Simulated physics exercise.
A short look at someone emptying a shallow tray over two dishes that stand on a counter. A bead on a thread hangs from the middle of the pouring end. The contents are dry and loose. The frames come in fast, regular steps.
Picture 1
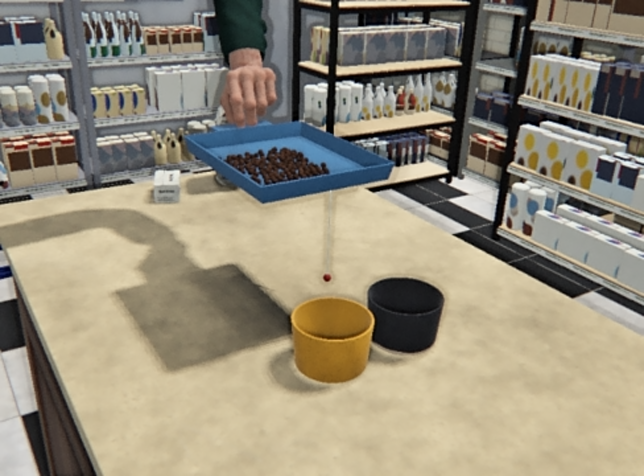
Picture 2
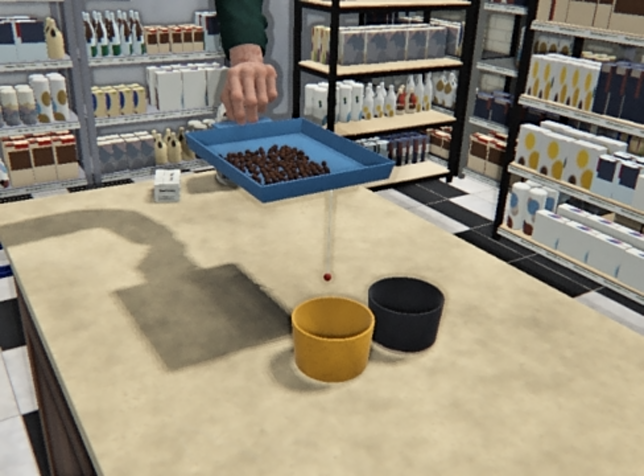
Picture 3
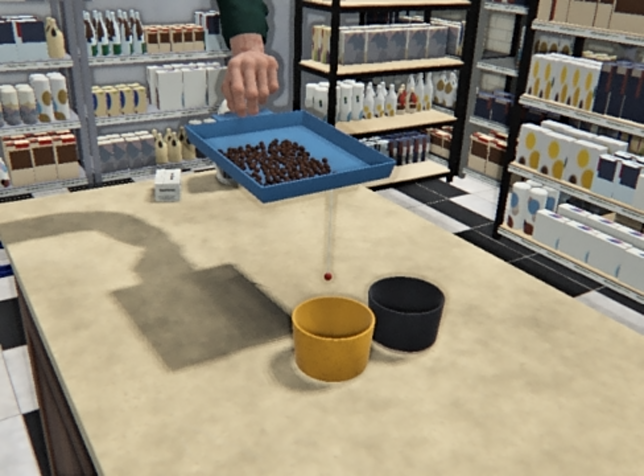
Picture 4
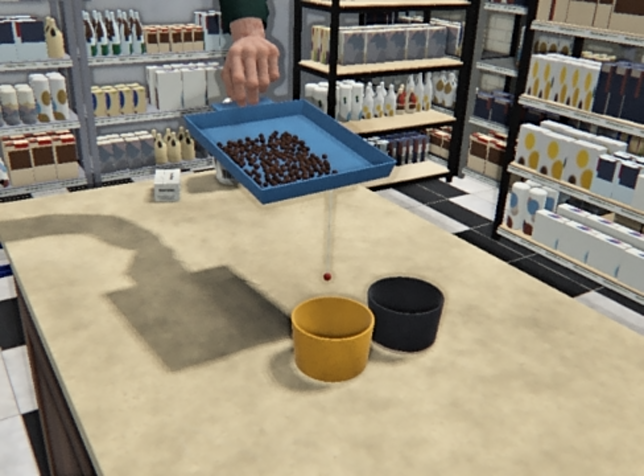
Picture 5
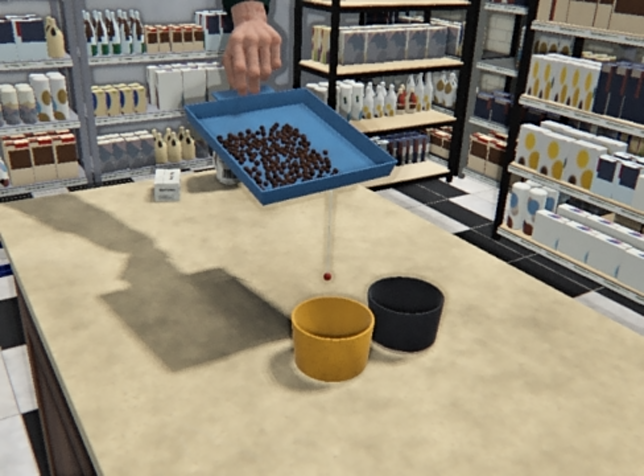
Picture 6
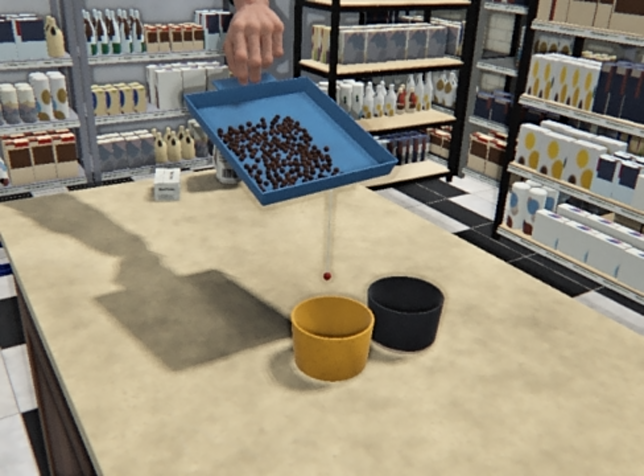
A hand gradually tilts a blue tray of small brown berries above yellow and black dishes.
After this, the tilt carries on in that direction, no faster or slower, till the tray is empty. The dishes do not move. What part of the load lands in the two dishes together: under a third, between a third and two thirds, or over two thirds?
They take between a third and two thirds between them.
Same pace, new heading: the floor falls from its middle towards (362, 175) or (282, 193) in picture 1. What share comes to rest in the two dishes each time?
About 20 and 20 per cent.
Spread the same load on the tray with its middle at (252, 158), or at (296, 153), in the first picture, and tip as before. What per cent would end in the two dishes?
In turn 50 and 70 in a hundred.
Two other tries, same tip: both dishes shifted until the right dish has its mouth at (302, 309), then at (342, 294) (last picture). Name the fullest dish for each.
The first try: The right-hand dish. The second: Left.
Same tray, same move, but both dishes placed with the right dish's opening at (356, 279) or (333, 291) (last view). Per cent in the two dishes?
The first gives 30 %, the second 40 %.
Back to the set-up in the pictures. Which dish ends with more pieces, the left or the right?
It is the left dish.
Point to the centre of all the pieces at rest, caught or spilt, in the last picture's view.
Near (319, 365).
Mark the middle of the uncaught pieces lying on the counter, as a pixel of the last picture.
At about (267, 391).
Just after the last frame, tray tipped steeply; every one on the tray.
A moment on, tray tipped right over; almost all on the tray; just a few in the left dish; just a few in the air.
Further on, tray tipped past a quarter turn; roughly half in the left dish; just a few in the right dish; roughly half outside both.
When it is over, tray tipped past a quarter turn; roughly half in the left dish; just a few in the right dish; roughly half outside both.
